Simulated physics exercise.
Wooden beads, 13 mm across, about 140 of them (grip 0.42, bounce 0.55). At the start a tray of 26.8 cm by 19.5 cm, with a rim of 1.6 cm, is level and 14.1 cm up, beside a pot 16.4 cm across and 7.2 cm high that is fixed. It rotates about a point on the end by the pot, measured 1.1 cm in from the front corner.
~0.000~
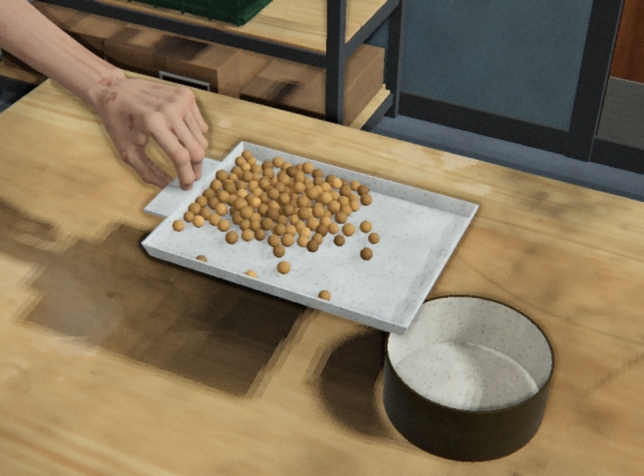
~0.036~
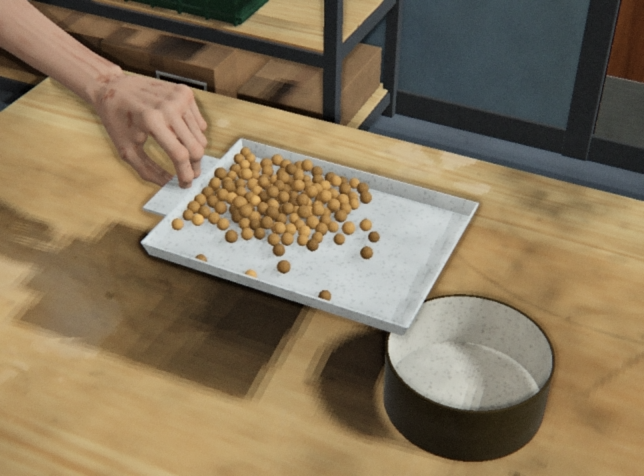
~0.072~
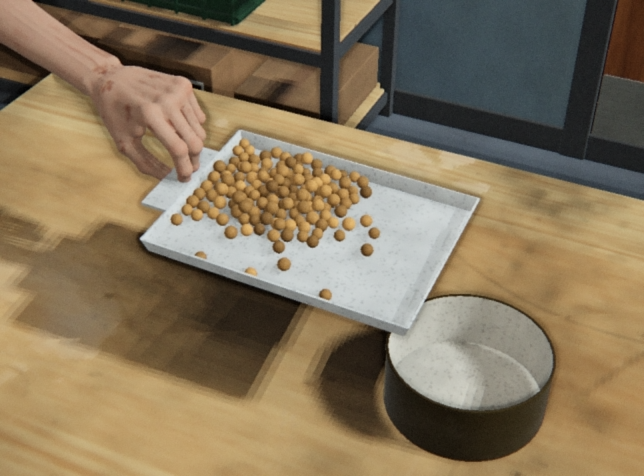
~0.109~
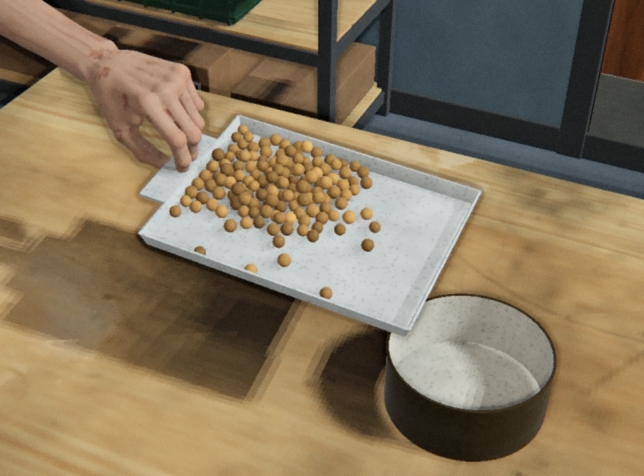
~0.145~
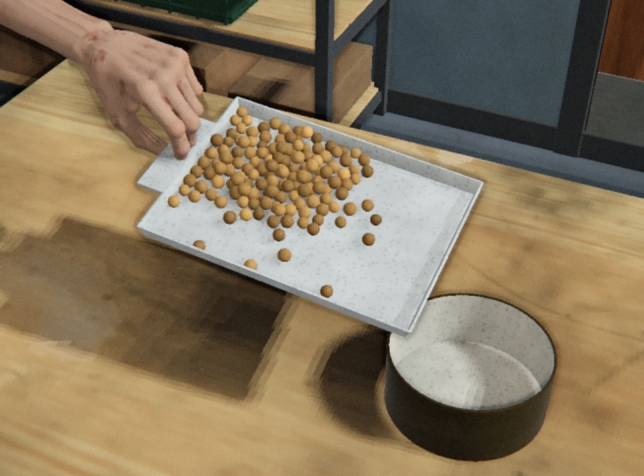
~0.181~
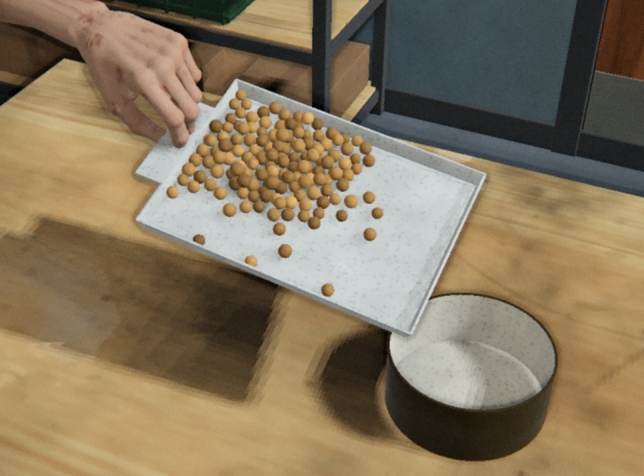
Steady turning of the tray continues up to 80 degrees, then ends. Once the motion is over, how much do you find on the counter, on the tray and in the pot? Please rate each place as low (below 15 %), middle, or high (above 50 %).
Counter: High, tray: Low, pot: Low.
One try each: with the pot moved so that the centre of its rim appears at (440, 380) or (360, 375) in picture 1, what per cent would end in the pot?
In order, about 30 and about 20 per cent.
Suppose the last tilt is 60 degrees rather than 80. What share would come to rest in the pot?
Then about 0 per cent.
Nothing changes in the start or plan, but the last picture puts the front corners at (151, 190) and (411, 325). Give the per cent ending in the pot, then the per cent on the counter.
Pot 50; counter 50.
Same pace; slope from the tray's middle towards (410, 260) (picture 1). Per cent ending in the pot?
Roughly 60 % of the pieces.
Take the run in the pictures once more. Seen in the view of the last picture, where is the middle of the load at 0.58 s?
Approx. (347, 294).
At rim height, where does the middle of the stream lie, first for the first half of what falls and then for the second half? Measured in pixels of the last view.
(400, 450) or so first, later (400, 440).
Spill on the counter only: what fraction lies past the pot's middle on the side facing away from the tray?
About 70 per cent.
After 0.42 s, tilt 49 degrees; the tray holds 100 %, the pot 0 %.
After 0.58 s, tilt 71 degrees; the tray holds 80 %, the pot 0 %.
Then, at 0.86 s, tilt 80 degrees; the tray holds 5 %, the pot 0 %.
At rest (1.9 s), counter 100 %, tray 0 %, pot 0 %.
